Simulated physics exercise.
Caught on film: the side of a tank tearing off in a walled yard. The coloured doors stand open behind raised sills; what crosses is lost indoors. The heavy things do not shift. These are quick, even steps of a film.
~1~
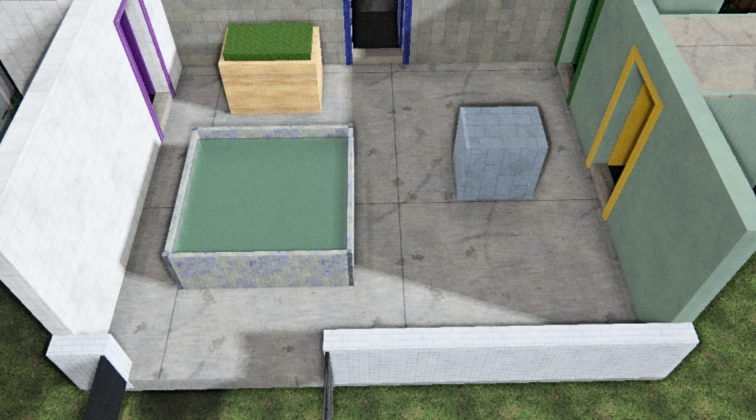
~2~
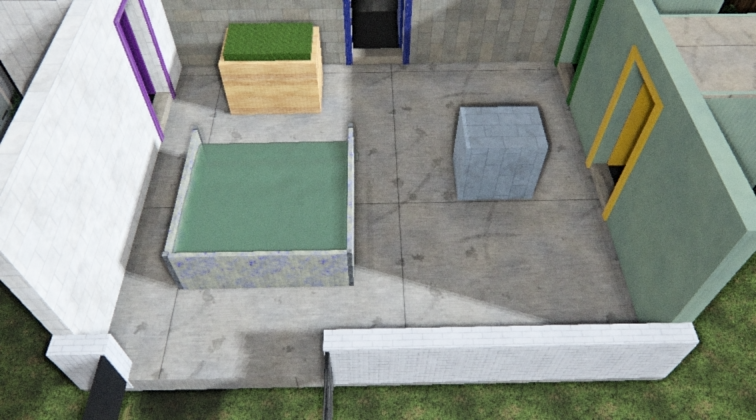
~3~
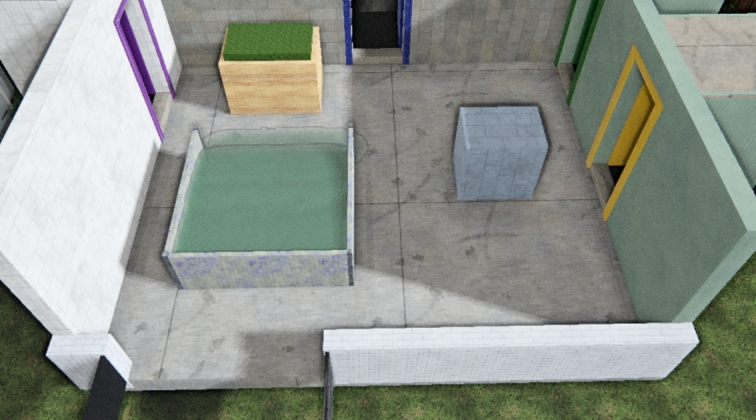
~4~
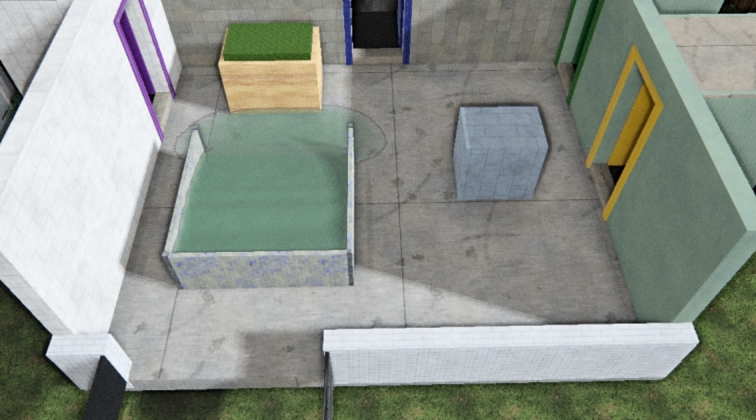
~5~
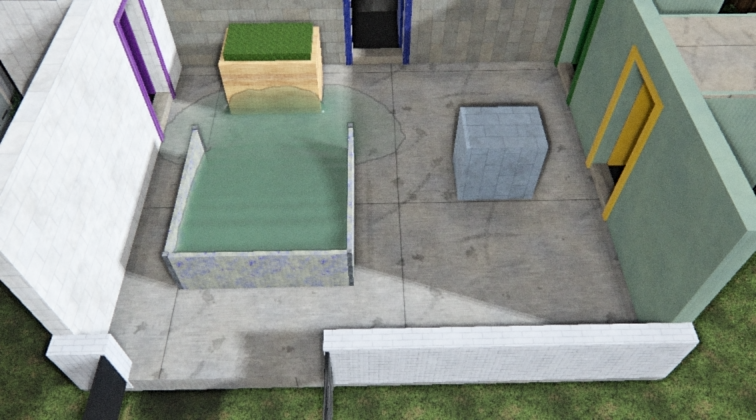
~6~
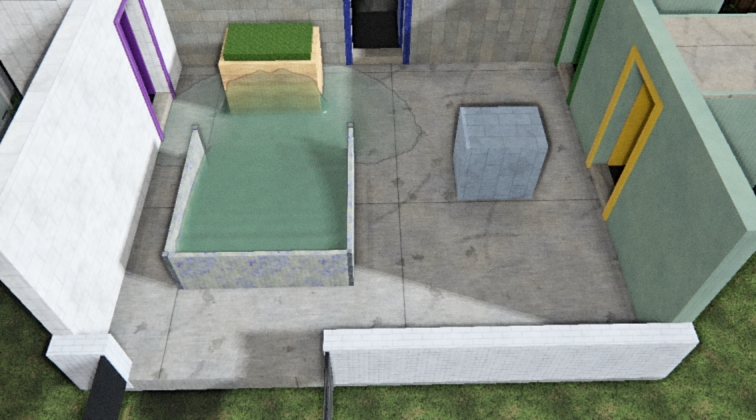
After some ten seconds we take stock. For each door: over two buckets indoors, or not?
In the end: The purple door lets in a lot; the green door lets in a lot; the blue door lets in a lot; the yellow door admits no more than that.
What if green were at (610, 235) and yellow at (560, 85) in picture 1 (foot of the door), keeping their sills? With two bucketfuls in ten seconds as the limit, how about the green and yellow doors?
One by one: The green door holds, the yellow door lets more in.
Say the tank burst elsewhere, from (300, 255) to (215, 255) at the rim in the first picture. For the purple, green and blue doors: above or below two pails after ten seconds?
Then: The purple one keeps below it, the green one keeps below it, the blue one holds.
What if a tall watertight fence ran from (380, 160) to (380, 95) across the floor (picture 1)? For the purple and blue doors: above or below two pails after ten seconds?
One by one: Purple door is over, blue door is over.
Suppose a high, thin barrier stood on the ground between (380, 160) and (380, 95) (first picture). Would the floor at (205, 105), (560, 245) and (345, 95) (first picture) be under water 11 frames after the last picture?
As listed: Wet, no water, under water.
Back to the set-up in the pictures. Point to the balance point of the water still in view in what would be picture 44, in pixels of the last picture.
Around (358, 158).
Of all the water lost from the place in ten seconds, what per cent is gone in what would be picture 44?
I make it 80 per cent.
A moment on, water covers 25 % of the floor; the purple door under two buckets in, the green door not reached, the blue door under two buckets in, the yellow door not reached.
Next, water covers 40 % of the floor; the purple door far over two buckets in, the green door wet at the sill, nothing in, the blue door over two buckets in, the yellow door not reached.
Then, water covers 60 % of the floor; the purple door far over two buckets in, the green door far over two buckets in, the blue door over two buckets in, the yellow door wet at the sill, nothing in.
Later, water covers 75 % of the floor; the purple door far over two buckets in, the green door far over two buckets in, the blue door over two buckets in, the yellow door wet at the sill, nothing in.
In the end, water covers 95 % of the floor; the purple door far over two buckets in, the green door far over two buckets in, the blue door over two buckets in, the yellow door wet at the sill, nothing in.
